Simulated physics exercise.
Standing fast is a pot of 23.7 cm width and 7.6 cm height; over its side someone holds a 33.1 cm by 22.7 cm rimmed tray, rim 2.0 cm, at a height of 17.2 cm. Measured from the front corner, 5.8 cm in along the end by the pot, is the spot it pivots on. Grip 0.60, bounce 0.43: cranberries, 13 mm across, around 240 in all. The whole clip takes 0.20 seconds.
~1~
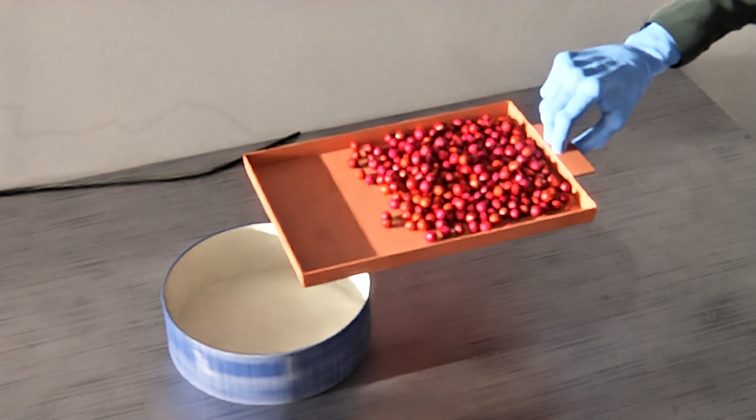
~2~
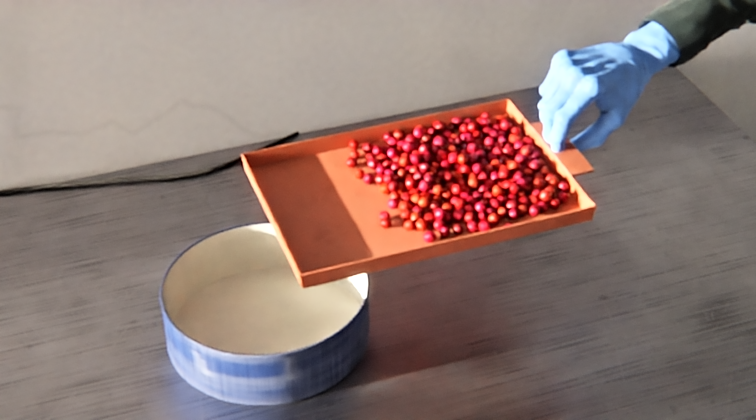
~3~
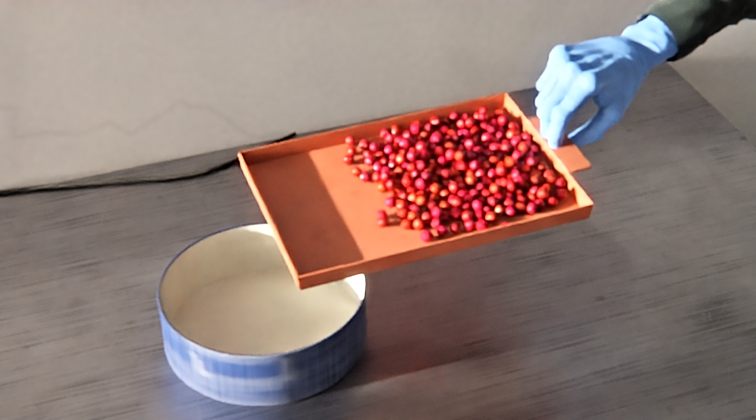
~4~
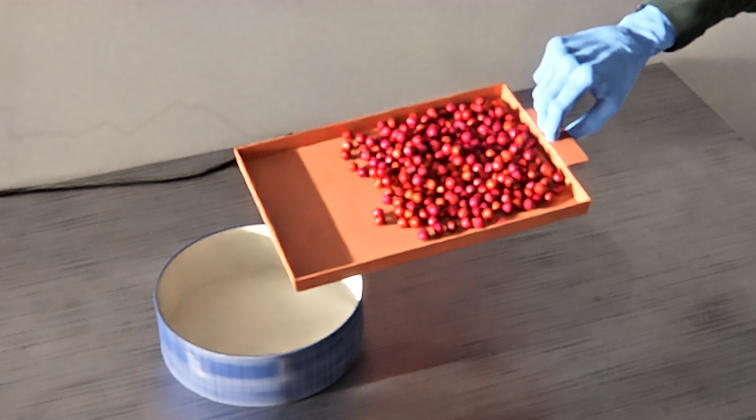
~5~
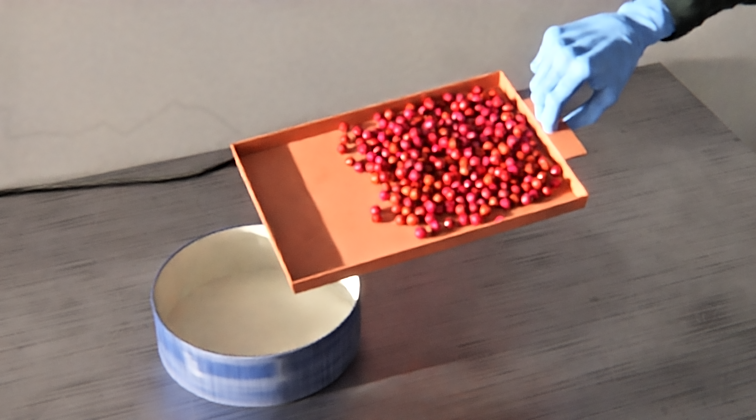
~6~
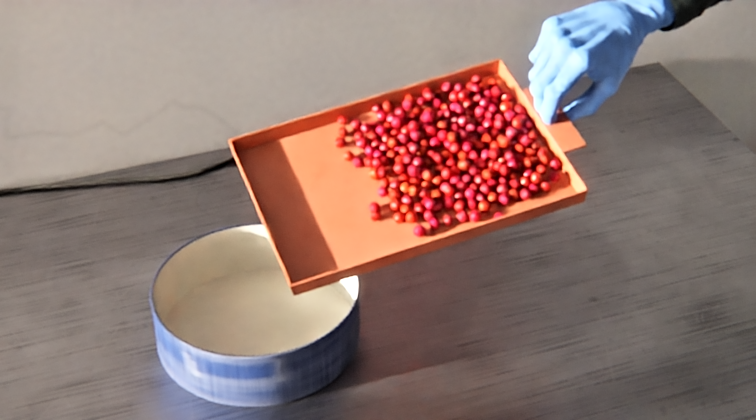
A blue-gloved hand slowly tilting an orange tray of small red berries, its right side rising beside a blue and white pot.
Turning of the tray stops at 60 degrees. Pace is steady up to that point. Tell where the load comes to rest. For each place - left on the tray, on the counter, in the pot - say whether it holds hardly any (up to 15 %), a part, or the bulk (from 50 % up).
Left on the tray: The bulk; counter: A part; pot: Hardly any.
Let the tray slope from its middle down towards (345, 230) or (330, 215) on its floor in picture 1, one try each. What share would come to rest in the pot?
About 15 per cent on the first try and 30 per cent on the second.
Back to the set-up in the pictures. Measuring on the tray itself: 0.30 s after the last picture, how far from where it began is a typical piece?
By then it sits near 4 cm from where it began.
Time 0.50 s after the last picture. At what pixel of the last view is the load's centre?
I'd put it close to (396, 193).
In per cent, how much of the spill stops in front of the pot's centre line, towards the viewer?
100 %.
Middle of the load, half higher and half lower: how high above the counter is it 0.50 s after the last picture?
Some 24 cm.
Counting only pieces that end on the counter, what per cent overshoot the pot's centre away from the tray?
Estimate: Roughly 80 per cent of the pieces.
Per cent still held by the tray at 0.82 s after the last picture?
It works out to near 80 per cent of the load.
Then, 0.30 s after the last picture, tilt 36 degrees; the tray holds 100 %, the pot 0 %.
Then, 0.50 s after the last picture, tilt 51 degrees; the tray holds 100 %, the pot 0 %.
Then, 0.82 s after the last picture, tilt 60 degrees; the tray holds 80 %, the pot 0 %.
In the end, tray 75 %, counter 20 %, pot 0 %.
